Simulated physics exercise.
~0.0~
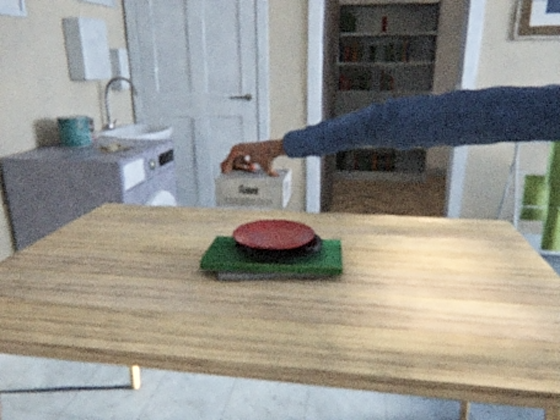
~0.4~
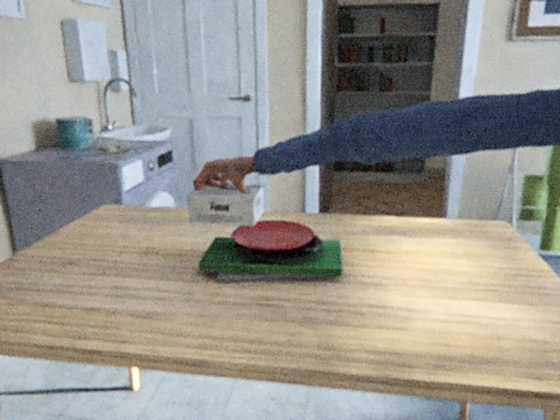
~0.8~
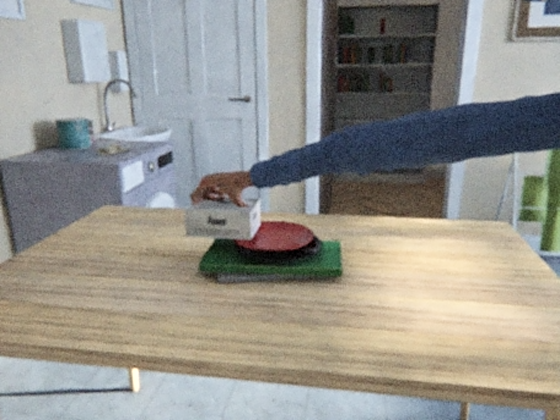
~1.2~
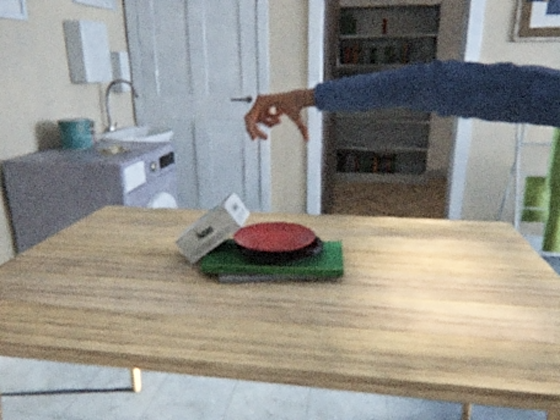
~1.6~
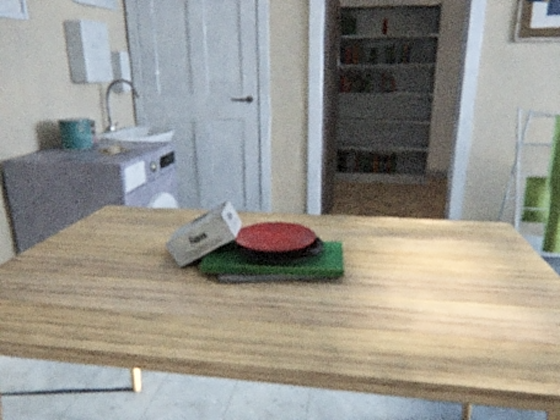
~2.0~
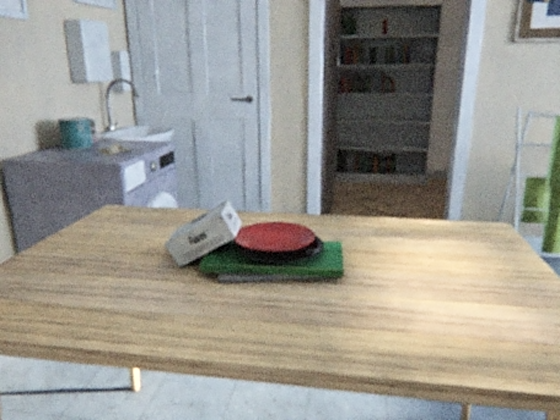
An arm in a dark blue sleeve reaches in from the right over a light wooden table, seen from the front by a slightly swaying camera in a room with a sink, a white door and shelves behind. On the table, a red plate rests over a black one on a green board, with a grey board beneath. The hand carries a white box leftward and lowers it at the left edge of the pile. It lets go and draws back as the box tips. The box slips slightly down and left, ending tilted against the pile, while everything else stays put.
